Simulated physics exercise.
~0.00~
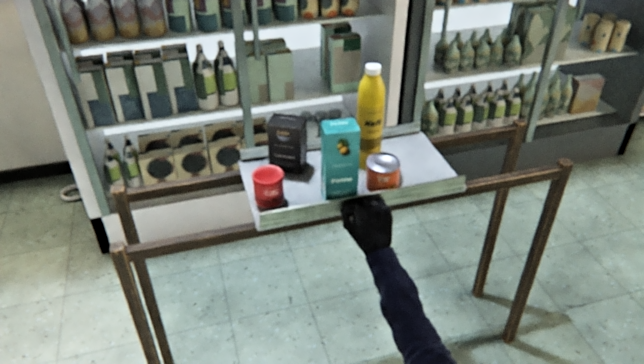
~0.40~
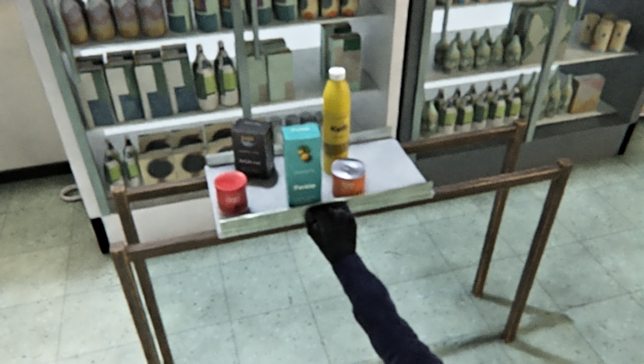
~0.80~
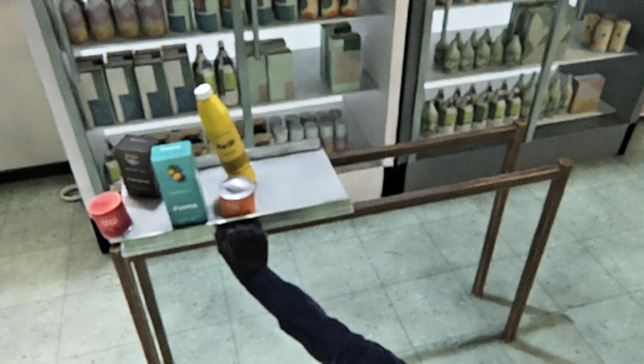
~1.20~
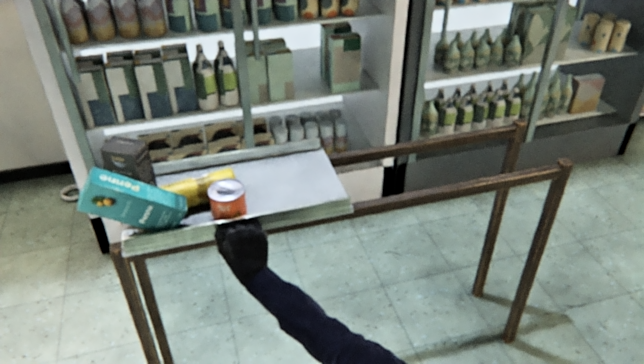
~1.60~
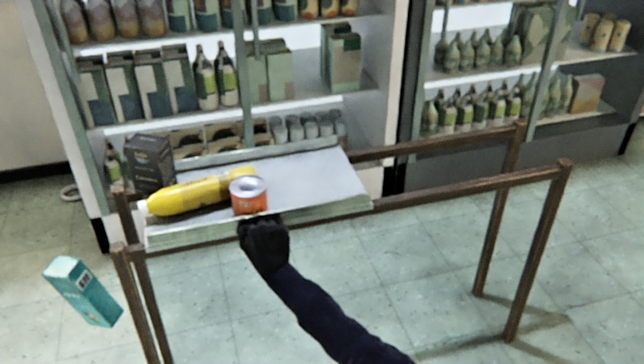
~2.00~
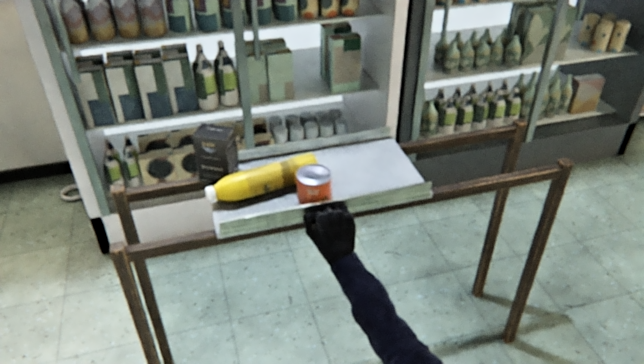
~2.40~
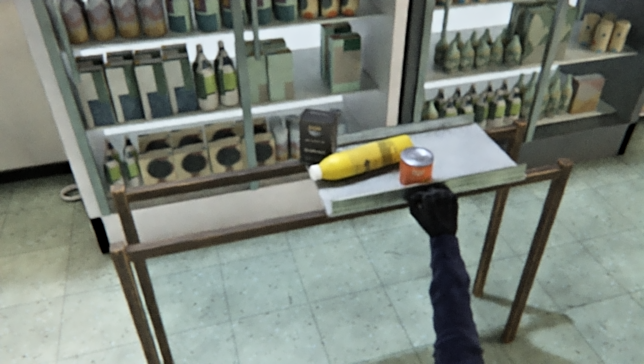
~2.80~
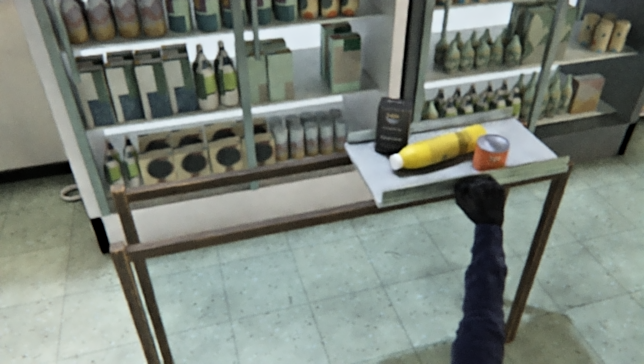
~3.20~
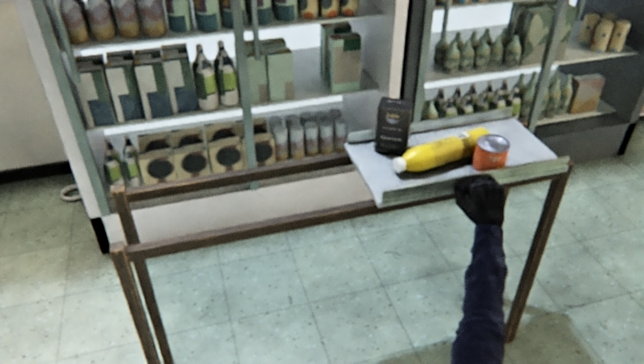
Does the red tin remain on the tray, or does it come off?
The red tin comes off the tray at the left end of the rails.
In a shop aisle with a pale tiled floor, seen from above, a gloved hand holds the front edge of a grey tray that slides along wooden rails before stocked shelves. On it stand a black carton, a red tin, a turquoise packet, a tall yellow bottle and an orange tin. The tray slides left, where the red tin goes over the end, the bottle falls on its side and the packet tips and drops off toward the floor. The tray then travels to the right end and stops, with the carton upright, the bottle lying down and the orange tin beside it.
